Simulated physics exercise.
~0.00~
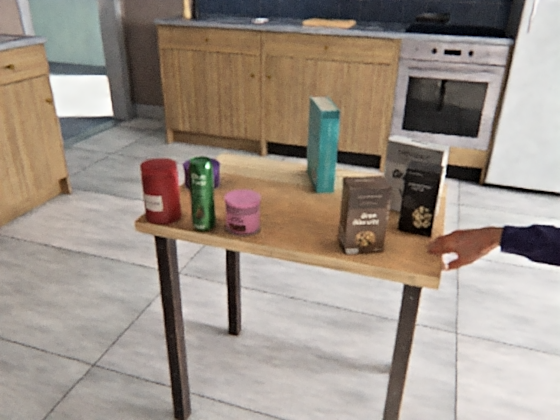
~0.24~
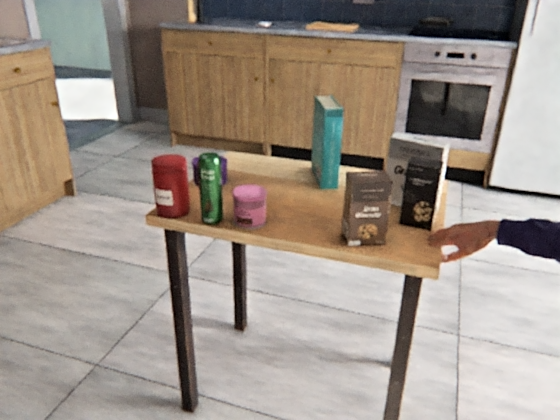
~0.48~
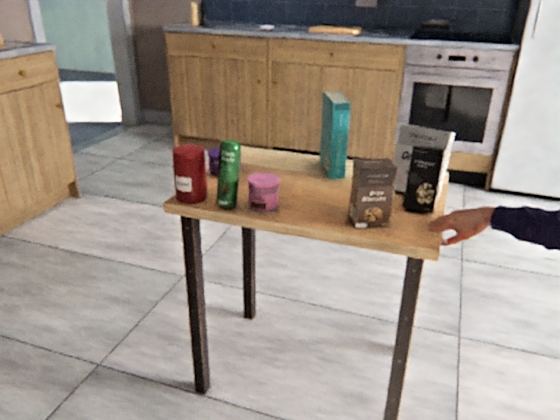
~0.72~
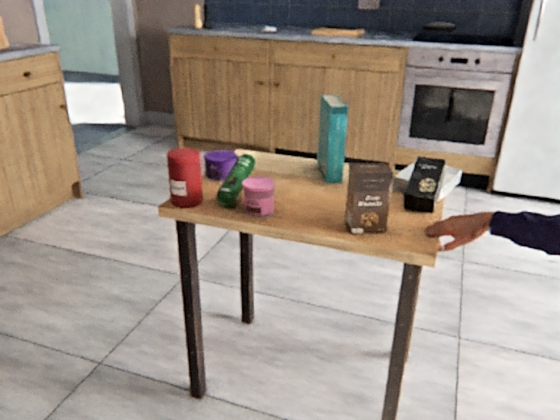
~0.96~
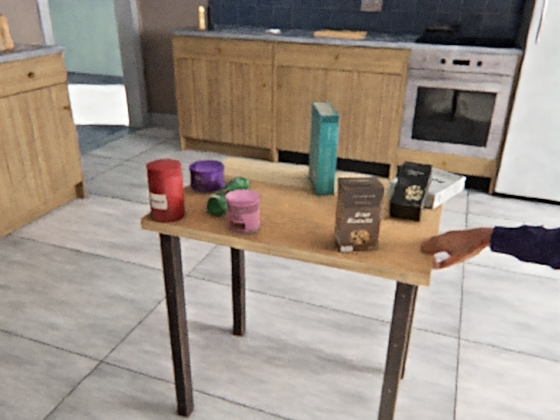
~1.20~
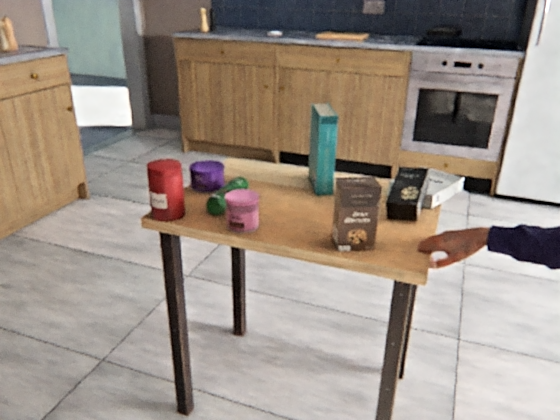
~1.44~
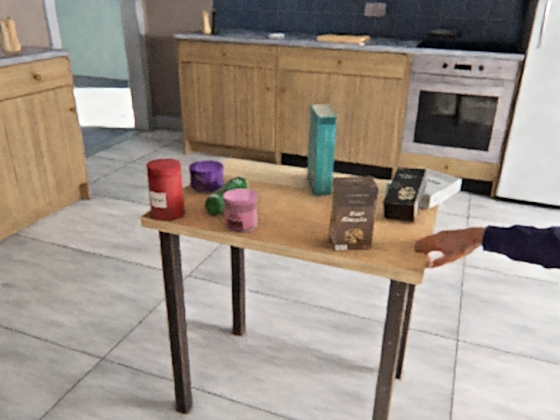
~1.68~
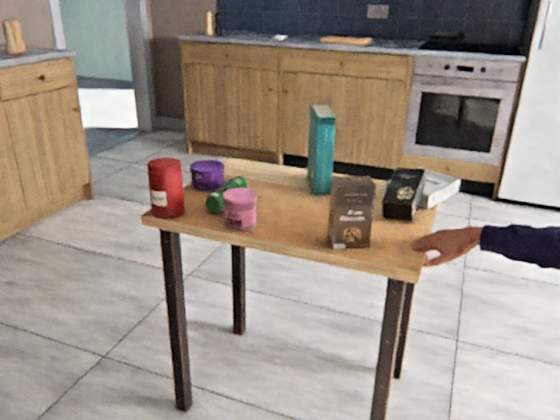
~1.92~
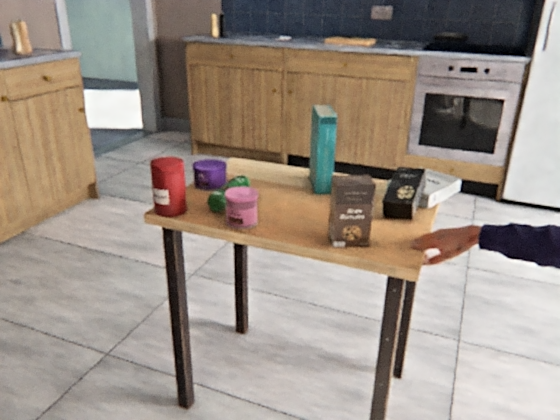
A hand in a dark sleeve holds the right edge of a light wooden table in a kitchen, seen from slightly above, with cabinets and an oven behind. On the left stand a red jar, a green can, a purple tub and a pink tin; a turquoise book stands toward the back, with brown and black cartons and a white packet on the right. The table slides away, then is pulled back toward us. The green can, black carton and white packet lean and topple. They end lying on the tabletop, while the other items remain upright and the hand stays at the edge.
